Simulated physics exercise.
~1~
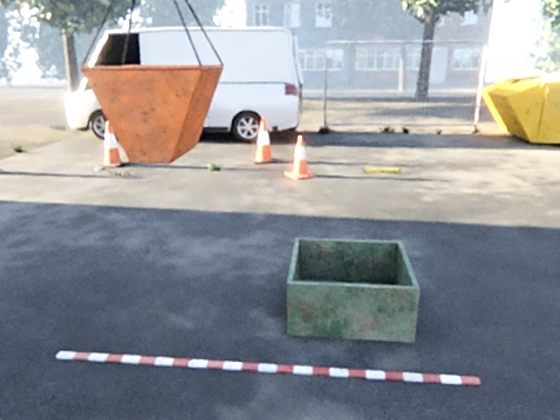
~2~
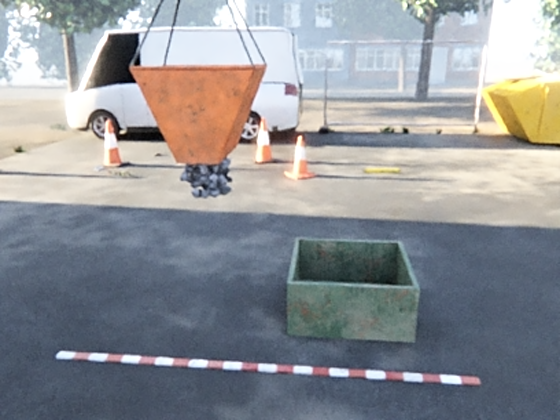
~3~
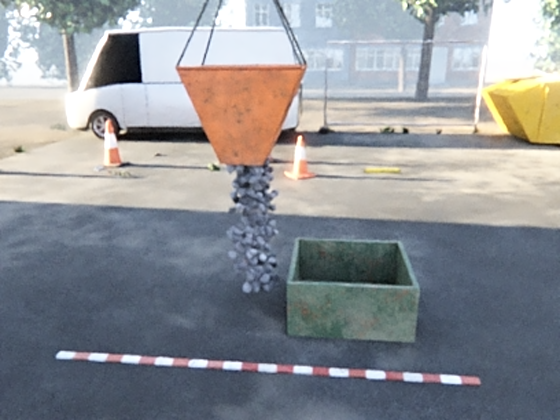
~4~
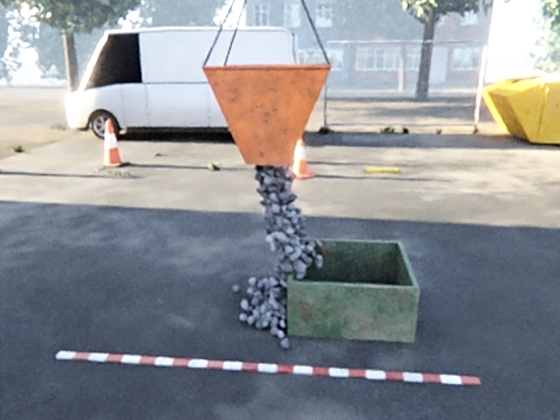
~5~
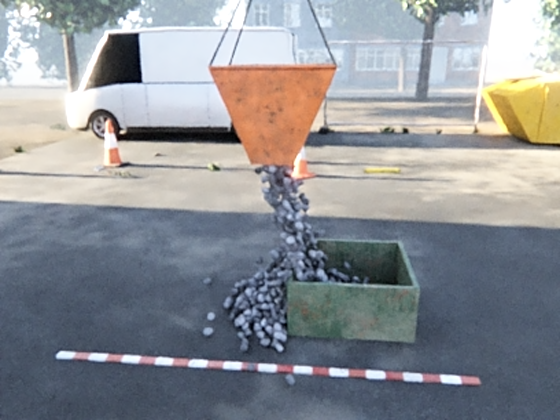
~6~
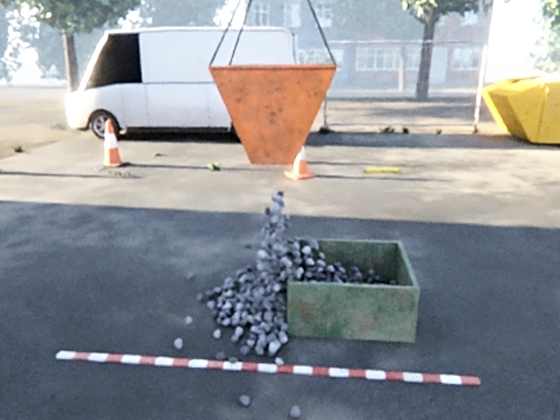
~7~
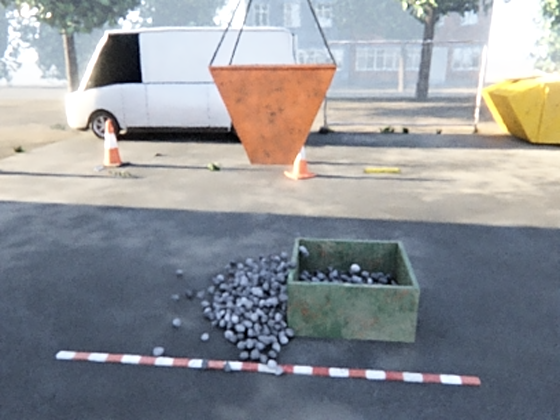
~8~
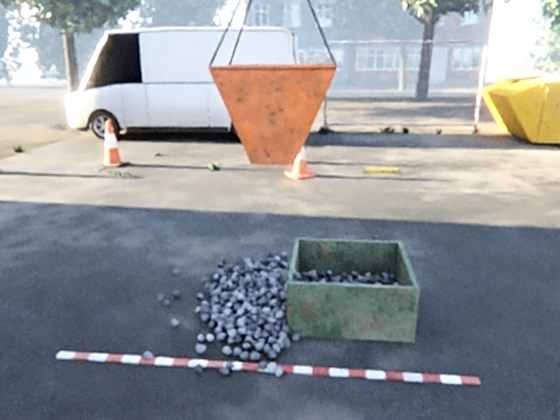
The clip shows an orange hopper moving right above a paved yard, pouring grey stones from its underside as it nears a green bin, then stopping and emptying; most stones end heaped on the ground left of the bin, with a smaller share inside it.
